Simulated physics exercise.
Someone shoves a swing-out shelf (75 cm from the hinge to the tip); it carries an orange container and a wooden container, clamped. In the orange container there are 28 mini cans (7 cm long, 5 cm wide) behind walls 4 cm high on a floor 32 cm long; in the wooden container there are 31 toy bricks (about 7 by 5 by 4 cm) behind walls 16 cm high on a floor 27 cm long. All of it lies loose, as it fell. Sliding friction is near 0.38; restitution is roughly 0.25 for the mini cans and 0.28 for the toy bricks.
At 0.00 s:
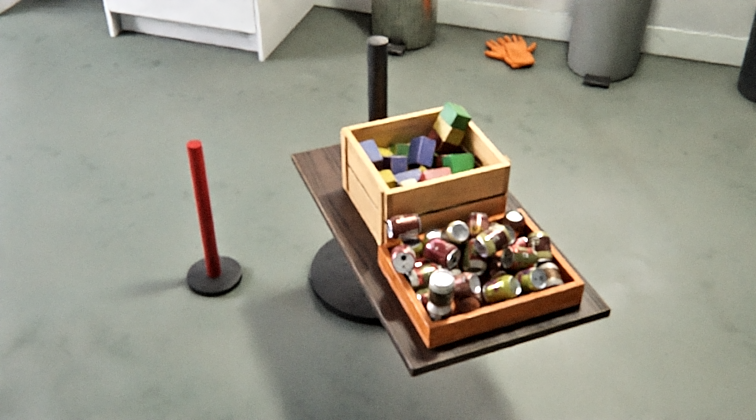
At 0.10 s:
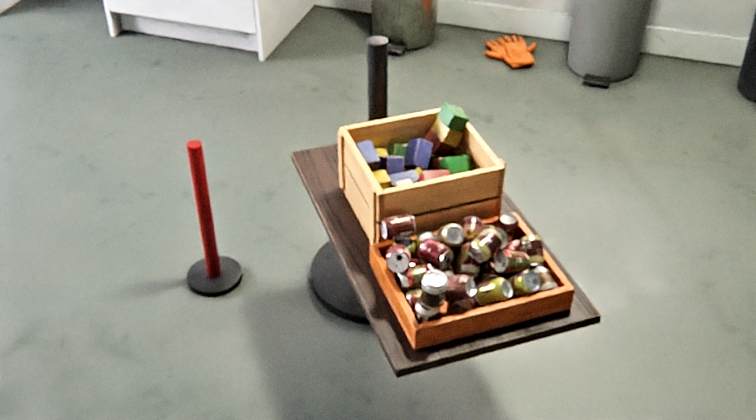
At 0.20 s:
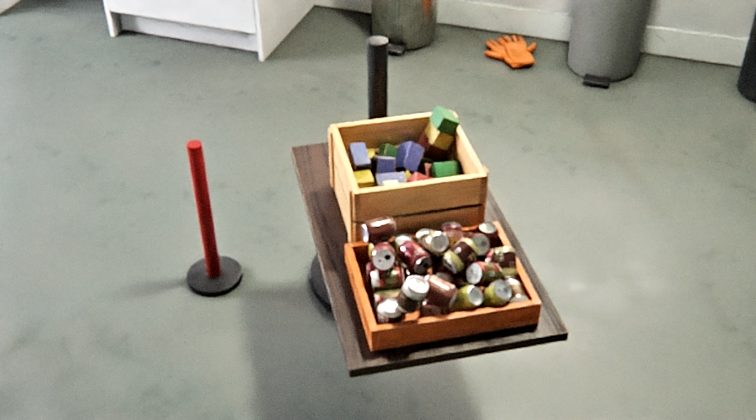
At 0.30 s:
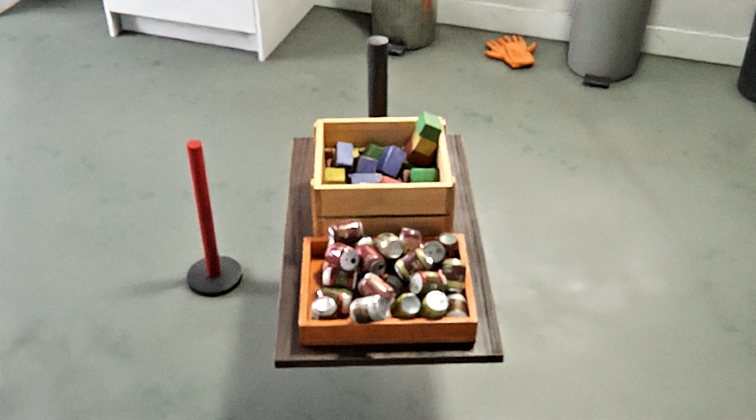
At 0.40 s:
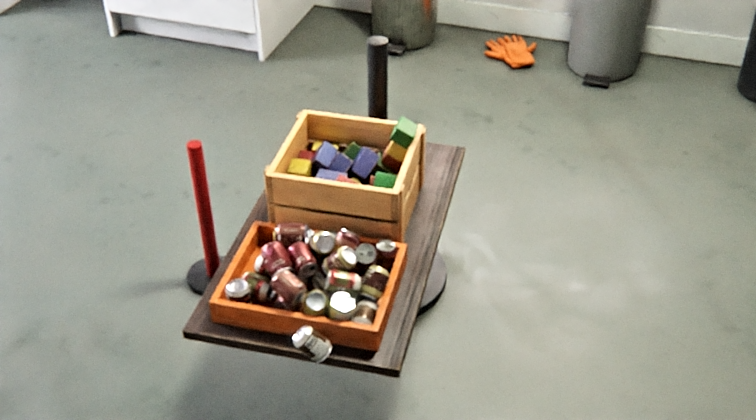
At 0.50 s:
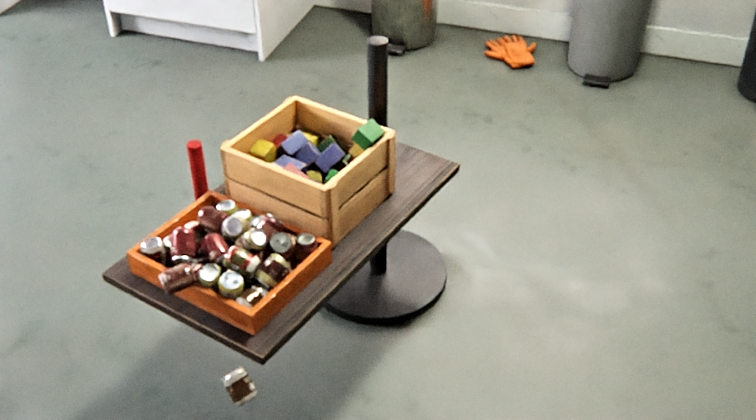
A dark wooden shelf on a black post stands over a grey-green floor, seen from above by a still camera. It carries a pale wooden box of coloured blocks behind an orange tray of small cans, with a red post at left and an orange glove near bins behind. The shelf swings leftward around its post, slowly then faster, and cans slip over the tray's front, one dropping below the shelf.
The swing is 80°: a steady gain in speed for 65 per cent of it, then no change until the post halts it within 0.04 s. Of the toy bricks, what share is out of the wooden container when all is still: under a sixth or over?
The wooden container loses less than a sixth of its toy bricks.
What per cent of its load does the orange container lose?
Lost: Orange container 35 per cent.
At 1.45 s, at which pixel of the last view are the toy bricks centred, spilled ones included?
At about (273, 149).
After 0.59 s, the shelf hits the red post.
After 0.67 s, orange container 25 in, 3 out and wooden container 31 in, 0 out.
After 0.79 s, orange container 21 in, 7 out and wooden container 31 in, 0 out.
After 1.01 s, orange container 19 in, 9 out and wooden container 31 in, 0 out.
When it is over (at 1.45 s), orange container 18 in, 10 out and wooden container 31 in, 0 out. Asked share, 0 of 31, 0 per cent.
